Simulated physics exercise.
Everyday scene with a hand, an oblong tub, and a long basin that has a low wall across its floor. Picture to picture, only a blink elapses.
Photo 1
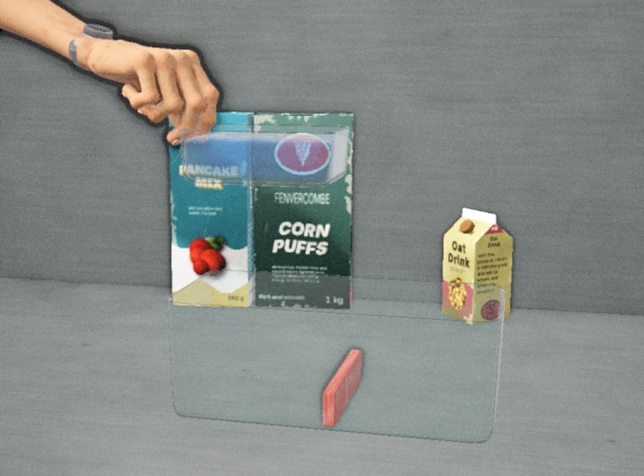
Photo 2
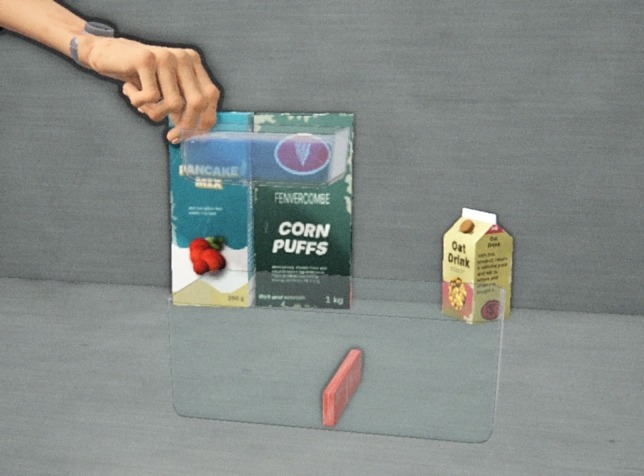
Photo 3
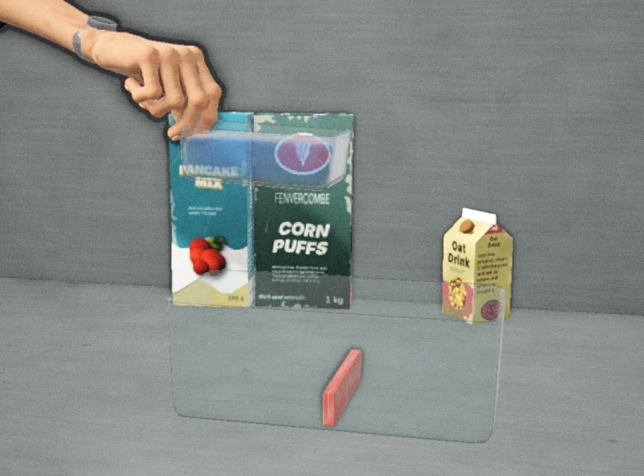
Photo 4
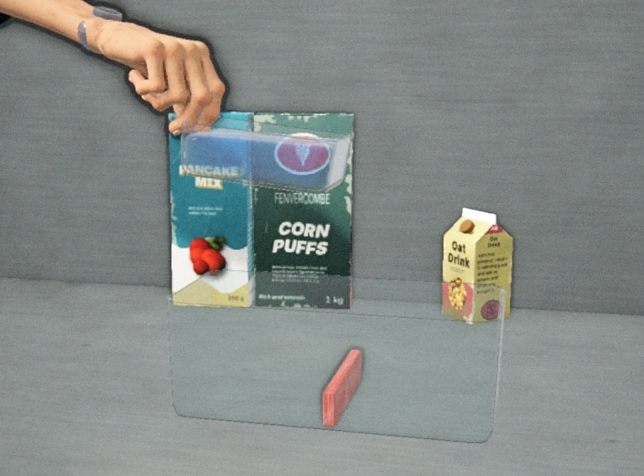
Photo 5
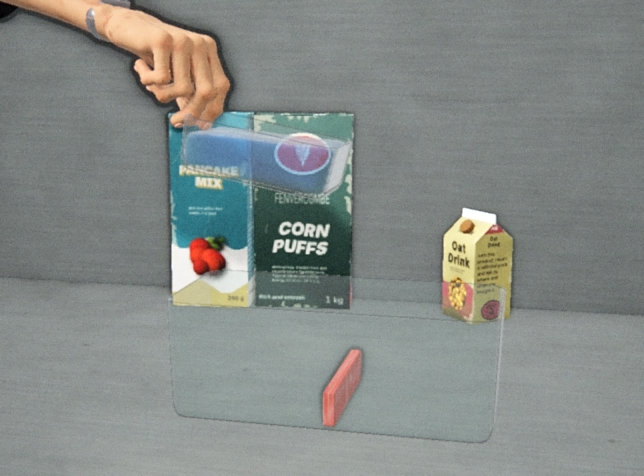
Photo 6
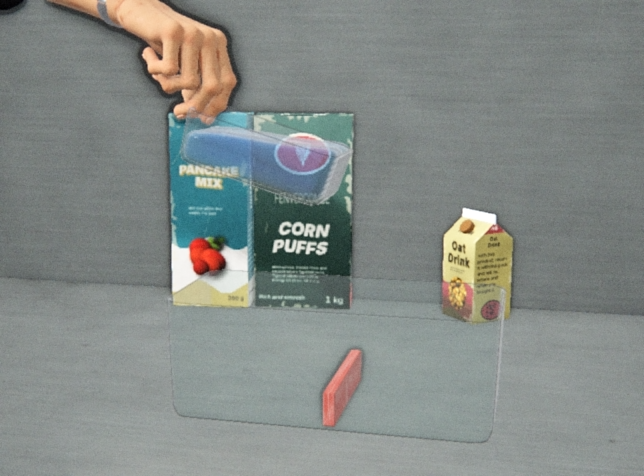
Against a plain grey wall, a hand held a clear, oblong tub of bluish liquid above a see-through basin, in front of two food boxes, and gradually tilted its right end downward.
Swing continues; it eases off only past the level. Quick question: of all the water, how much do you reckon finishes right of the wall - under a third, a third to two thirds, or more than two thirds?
The share right of the wall is going to go past two thirds.
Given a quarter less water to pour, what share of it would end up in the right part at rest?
80 per cent or so.
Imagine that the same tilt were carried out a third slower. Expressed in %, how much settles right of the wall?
It comes to some 75 in a hundred.
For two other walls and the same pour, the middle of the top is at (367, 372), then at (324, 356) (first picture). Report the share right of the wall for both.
Record: Case 1 near 70 %, case 2 near 85 %.
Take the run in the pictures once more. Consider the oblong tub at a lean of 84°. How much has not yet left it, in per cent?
I'd put it at some 10 in a hundred.
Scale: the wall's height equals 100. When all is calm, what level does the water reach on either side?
Close to 10 for the left and 60 for the right.
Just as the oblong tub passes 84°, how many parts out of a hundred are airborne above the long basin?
It's close to 50 %.
A moment on, the oblong tub is tipped on its side and 10 per cent is still to pour, 0 is left of the wall and 41 right of it.
Next, the oblong tub is tipped right over and 0 per cent is still to pour, 16 is left of the wall and 78 right of it.
Then the oblong tub is tipped right over and 0 per cent is still to pour, 19 is left of the wall and 77 right of it.
Later the oblong tub is tipped right over and 0 per cent is still to pour, 20 is left of the wall and 76 right of it.
In the end 20 per cent lies left of the wall, 76 right of it and 4 outside.
